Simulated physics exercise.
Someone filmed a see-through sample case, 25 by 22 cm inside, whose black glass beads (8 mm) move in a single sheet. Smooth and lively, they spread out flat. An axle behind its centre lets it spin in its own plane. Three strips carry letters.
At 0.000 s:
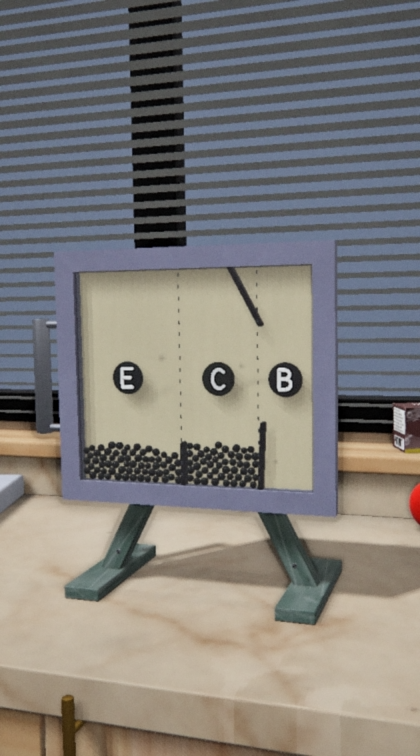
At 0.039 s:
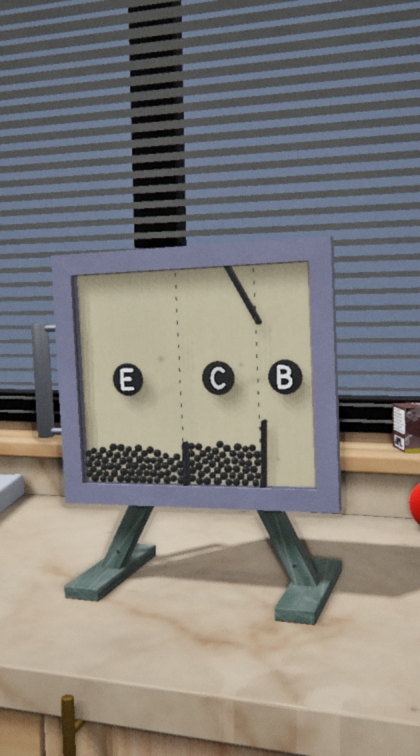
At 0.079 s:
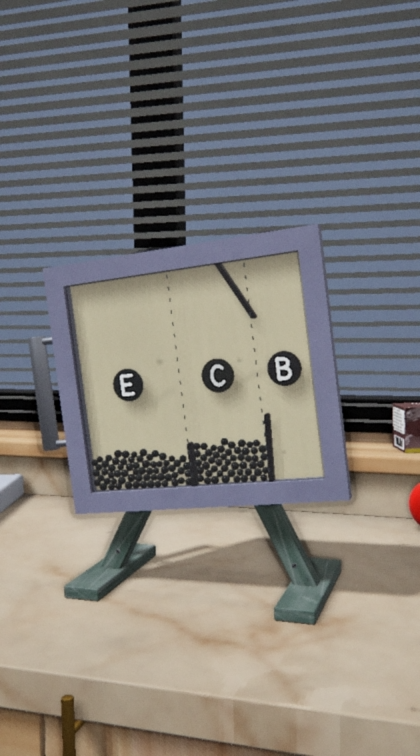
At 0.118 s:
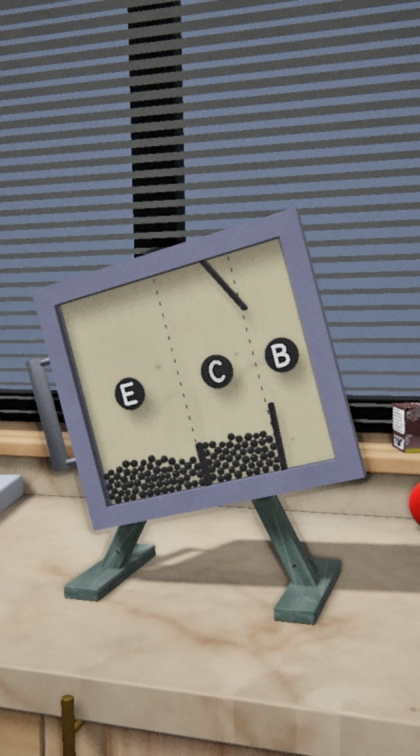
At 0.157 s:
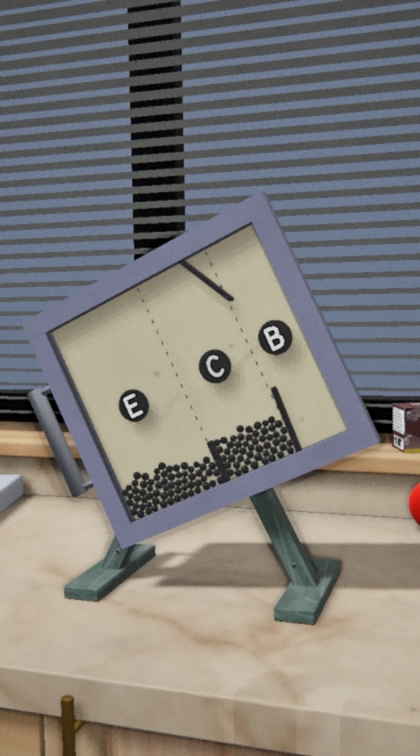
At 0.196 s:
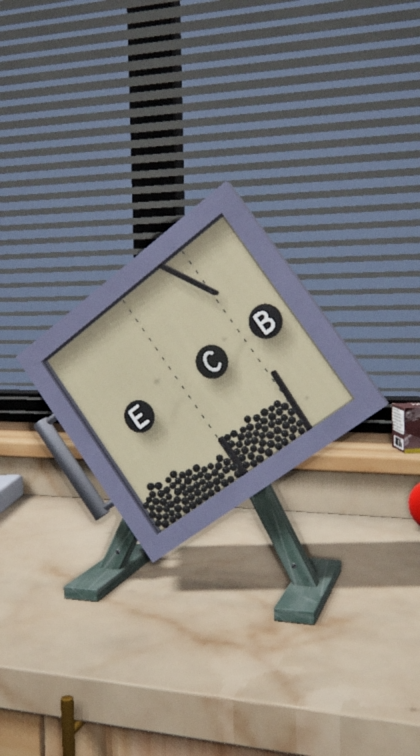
A square, blue-framed see-through case on green legs turns anticlockwise from level to a steep tilt, carrying its letters E, C and B round, while the small black beads inside shift and bank up against the inner walls.
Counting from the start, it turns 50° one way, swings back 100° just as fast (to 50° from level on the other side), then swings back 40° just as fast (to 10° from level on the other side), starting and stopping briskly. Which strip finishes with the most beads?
E.
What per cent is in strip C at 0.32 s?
Roughly 45 per cent.
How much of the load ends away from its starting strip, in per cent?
Roughly 0 per cent.
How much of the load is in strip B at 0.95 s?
Roughly 0 per cent.
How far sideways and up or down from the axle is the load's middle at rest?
About 4 cm left and 9 cm below.
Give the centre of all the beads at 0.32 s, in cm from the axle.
Some 5 cm right and 8 cm below.
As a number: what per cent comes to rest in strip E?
About 55 per cent.
After 0.32 s, it stands 50° anticlockwise; the beads' middle is 5 cm right of and 8 cm below the centre; C 45 %, E 55 %.
After 0.95 s, it stands 29° clockwise; the beads' middle is 6 cm left of and 7 cm below the centre; C 45 %, E 55 %.
After 1.09 s, it stands 10° clockwise; the beads' middle is 4 cm left of and 9 cm below the centre; C 45 %, E 55 %.
Settled by 1.6 s, it stands 10° clockwise; B 0 %, C 45 %, E 55 %.
